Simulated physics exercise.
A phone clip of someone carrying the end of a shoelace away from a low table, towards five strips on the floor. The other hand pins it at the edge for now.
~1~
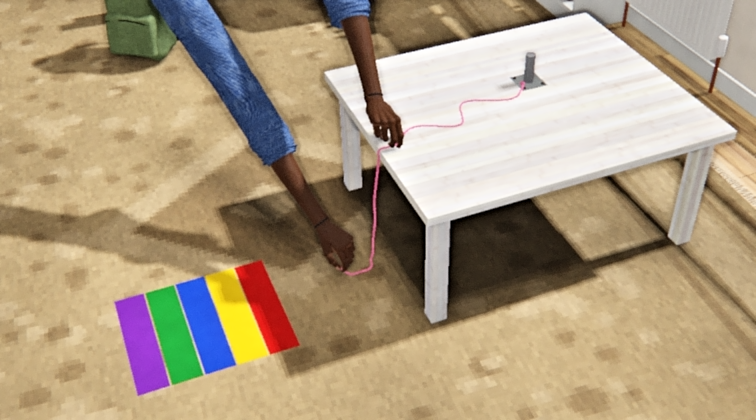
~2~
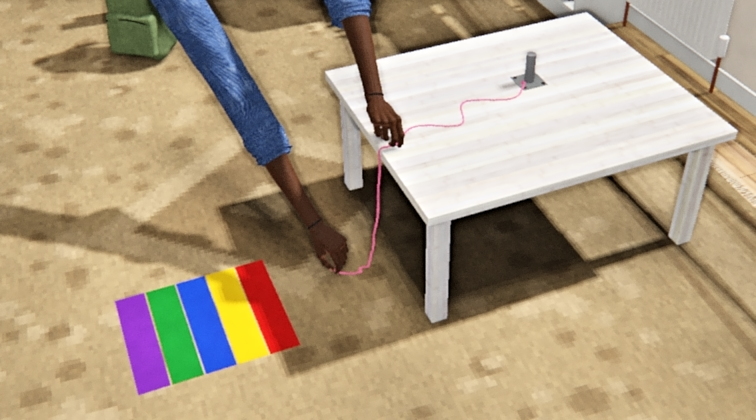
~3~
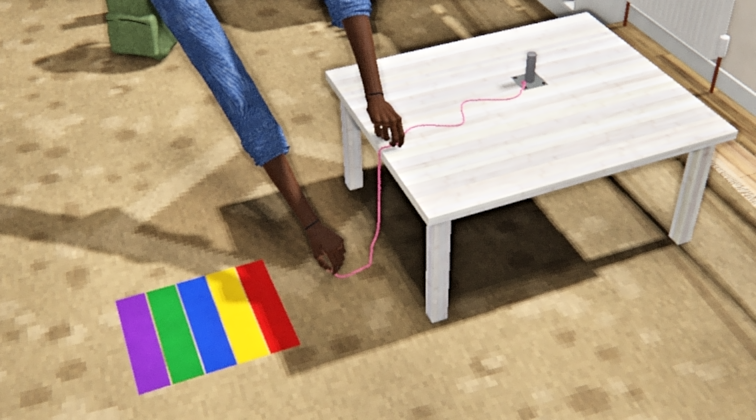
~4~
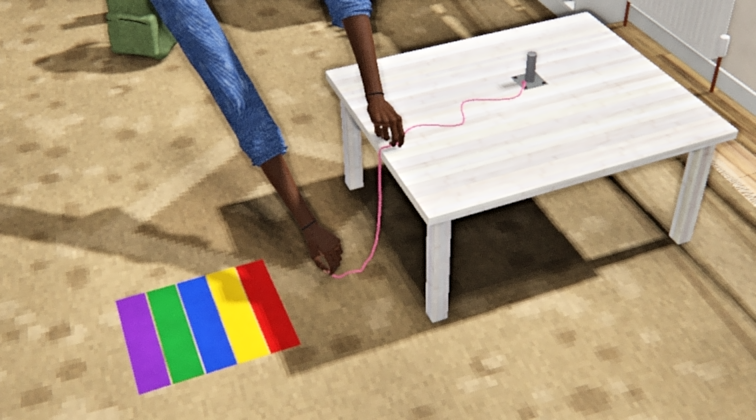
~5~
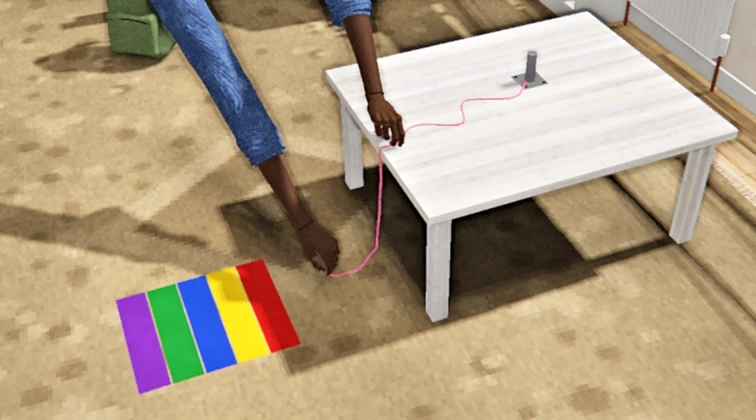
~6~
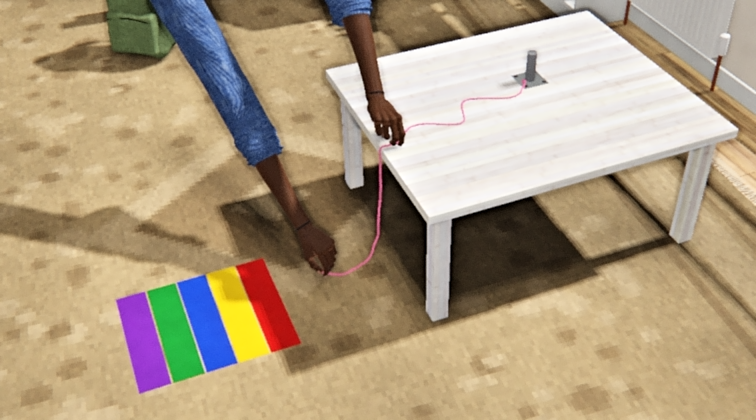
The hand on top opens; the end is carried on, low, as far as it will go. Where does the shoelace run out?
It gets as far as the blue strip.
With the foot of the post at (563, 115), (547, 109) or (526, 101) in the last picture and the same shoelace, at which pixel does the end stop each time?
The places are (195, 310), (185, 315) and (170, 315).
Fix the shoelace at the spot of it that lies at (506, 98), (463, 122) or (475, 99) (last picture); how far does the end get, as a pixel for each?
In that order: (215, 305), (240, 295) and (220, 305).
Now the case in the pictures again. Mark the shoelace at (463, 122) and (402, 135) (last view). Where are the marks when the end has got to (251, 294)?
The first at (430, 123), the second at (376, 153).
Soon after, end near (251, 294); over red.
After that, end near (221, 302); over yellow.
At the stop, end near (203, 308); over blue. The blue one.
